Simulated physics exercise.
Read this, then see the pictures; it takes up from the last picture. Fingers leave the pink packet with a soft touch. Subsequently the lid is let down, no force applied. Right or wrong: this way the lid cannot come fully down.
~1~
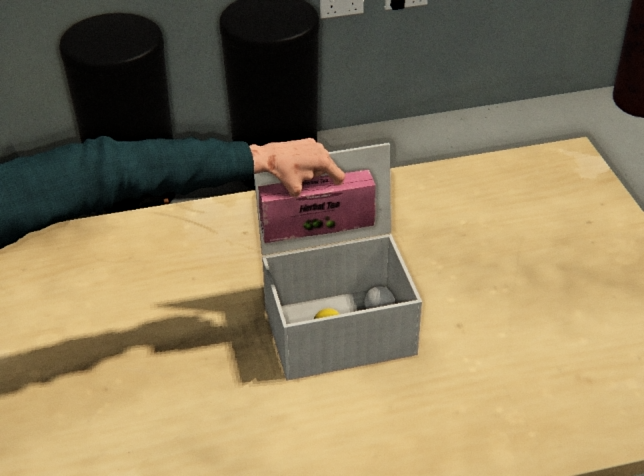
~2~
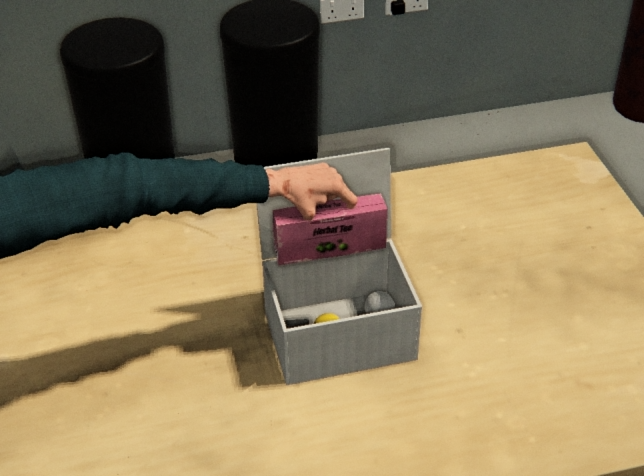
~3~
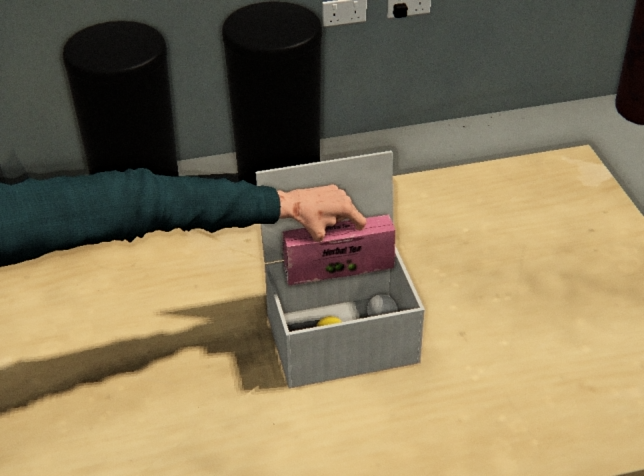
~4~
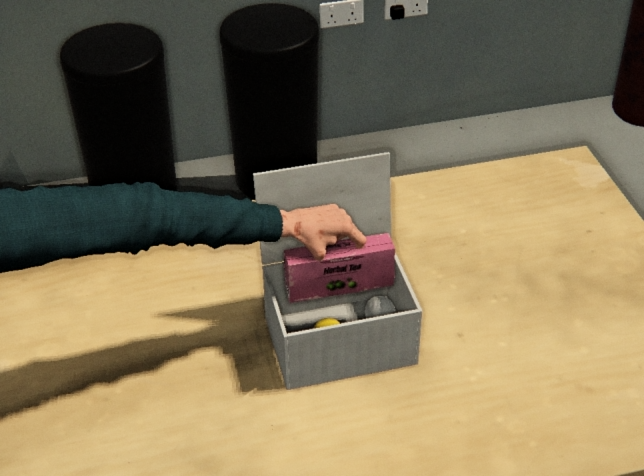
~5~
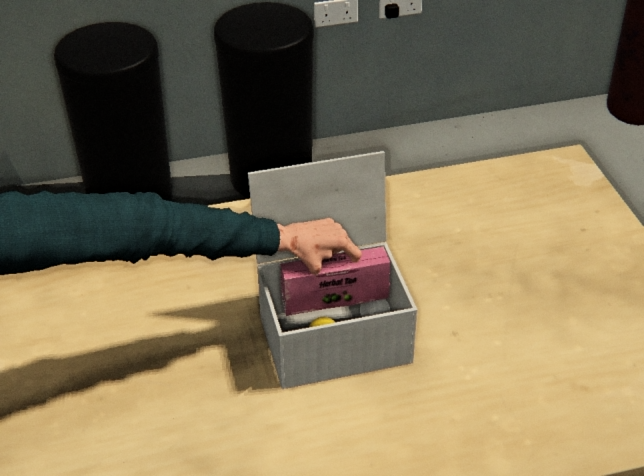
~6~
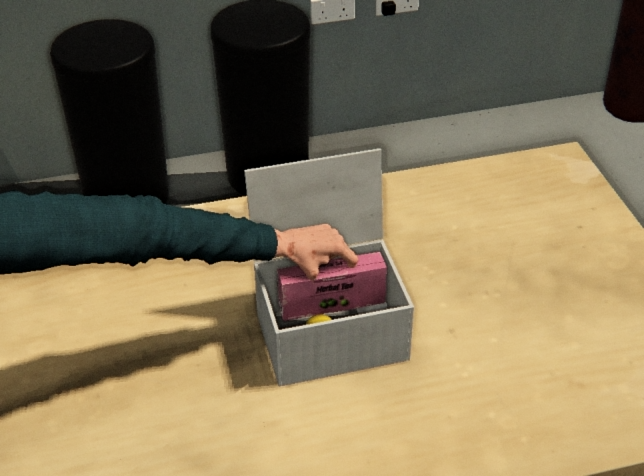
Wrong, the lid comes fully down.
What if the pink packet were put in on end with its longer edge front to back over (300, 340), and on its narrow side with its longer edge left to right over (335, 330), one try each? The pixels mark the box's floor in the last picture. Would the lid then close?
Trial 1: Lid propped open. Trial 2: Lid lowered.
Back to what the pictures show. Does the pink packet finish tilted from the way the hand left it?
Once everything settles, it ends up at a slant.
Then, 0.50 s later than the last frame, pink packet on its side near (326, 305); yellow lemon moved about its own width; white lemon moved a little.
Then, 1.50 s later than the last frame, lid 65° above the rim; pink packet on its side near (326, 308); yellow lemon moved about its own width; white lemon moved a little.
Then, 2.00 s later than the last frame, lid 17° above the rim; pink packet on its side near (326, 308); yellow lemon moved about its own width; white lemon moved a little.
When it is over, lid shut; lying over in the box, pink packet; moved from the start, yellow lemon; white lemon as before. End places, in pixels of the last picture, pink packet near (326, 308).
